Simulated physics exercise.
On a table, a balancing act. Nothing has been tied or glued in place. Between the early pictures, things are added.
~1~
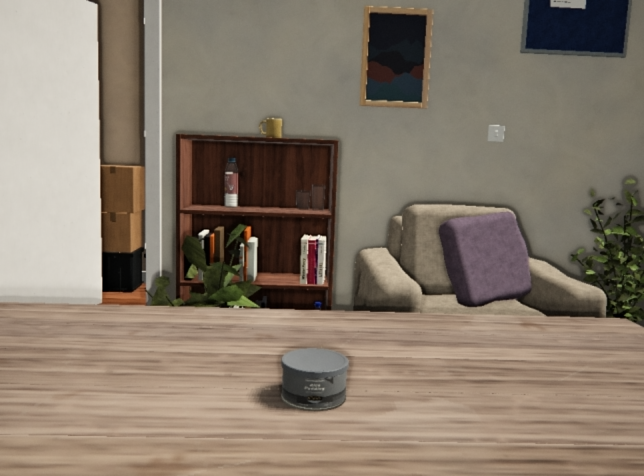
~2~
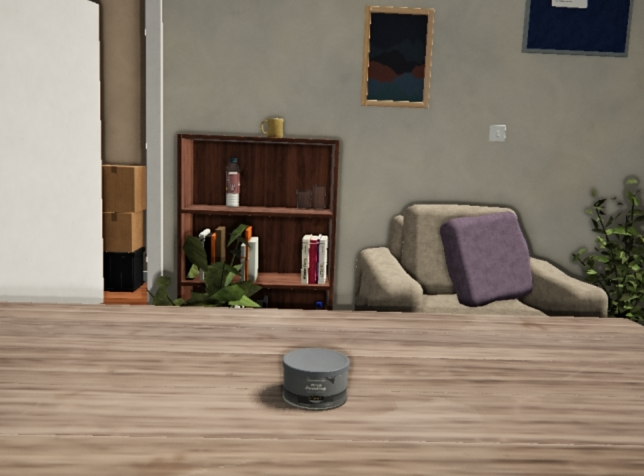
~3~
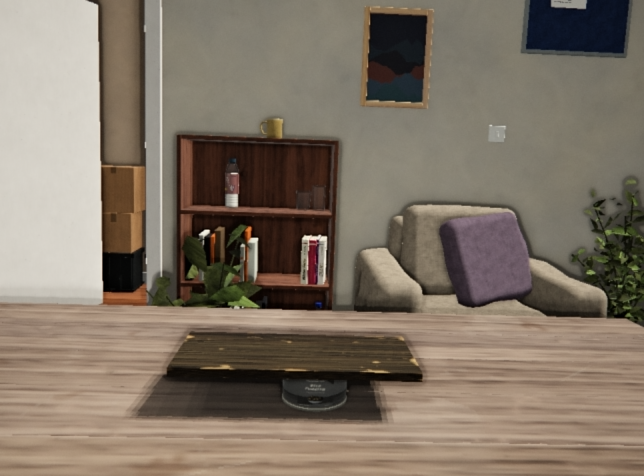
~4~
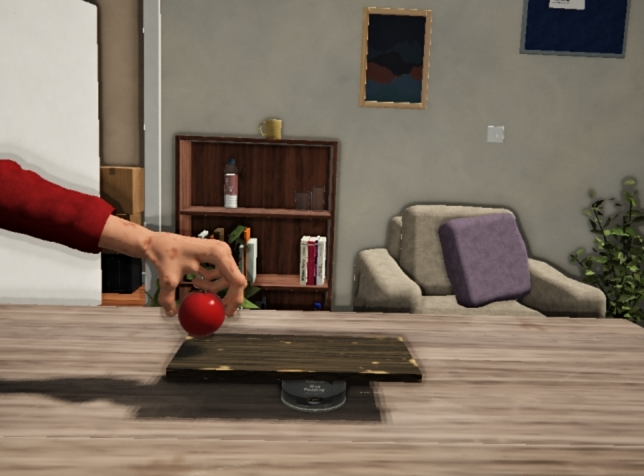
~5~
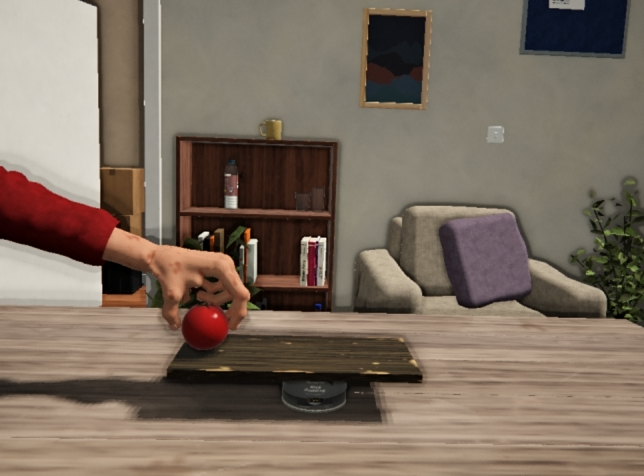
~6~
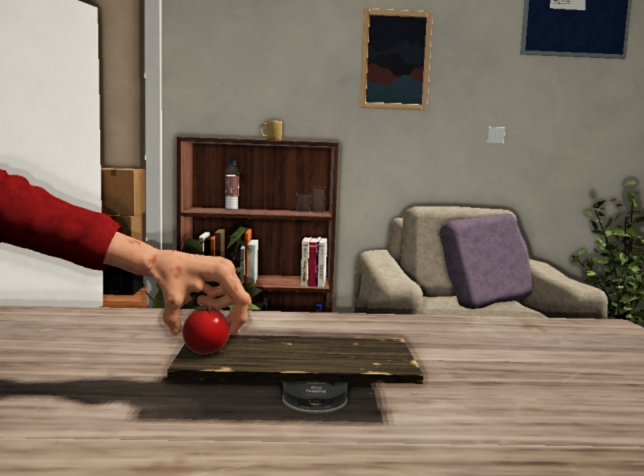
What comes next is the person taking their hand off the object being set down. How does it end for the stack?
Result: A tumble.
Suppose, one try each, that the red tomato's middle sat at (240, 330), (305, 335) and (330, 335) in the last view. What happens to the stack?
So, first it tips over, next it stays steady, and last it stays steady.
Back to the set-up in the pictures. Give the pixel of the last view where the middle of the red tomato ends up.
In the final view it sits at roughly (145, 379).
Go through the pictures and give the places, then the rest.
The last thing is not in view yet, in the first frame.
The last thing is not in view yet, in the second frame.
The last thing is not in view yet; black board (297, 354), in the third frame.
Still above its spot; red tomato (202, 313); black board (296, 355), in the fourth frame.
In place under the hand; red tomato (205, 326); black board (296, 356), in the fifth frame.
In place under the hand; red tomato (206, 331); black board (297, 356), in the sixth frame.
Then, 0.30 s on from there, red tomato now fallen; black board turned 23° from how it was put.
Then, 0.50 s on from there, black board turned 23° from how it was put.
Then, 0.90 s on from there, nothing new.
In the end, fallen, red tomato; the other 2 unmoved. At the end, from the last picture's camera, red tomato near (145, 379). The stack loses its balance.
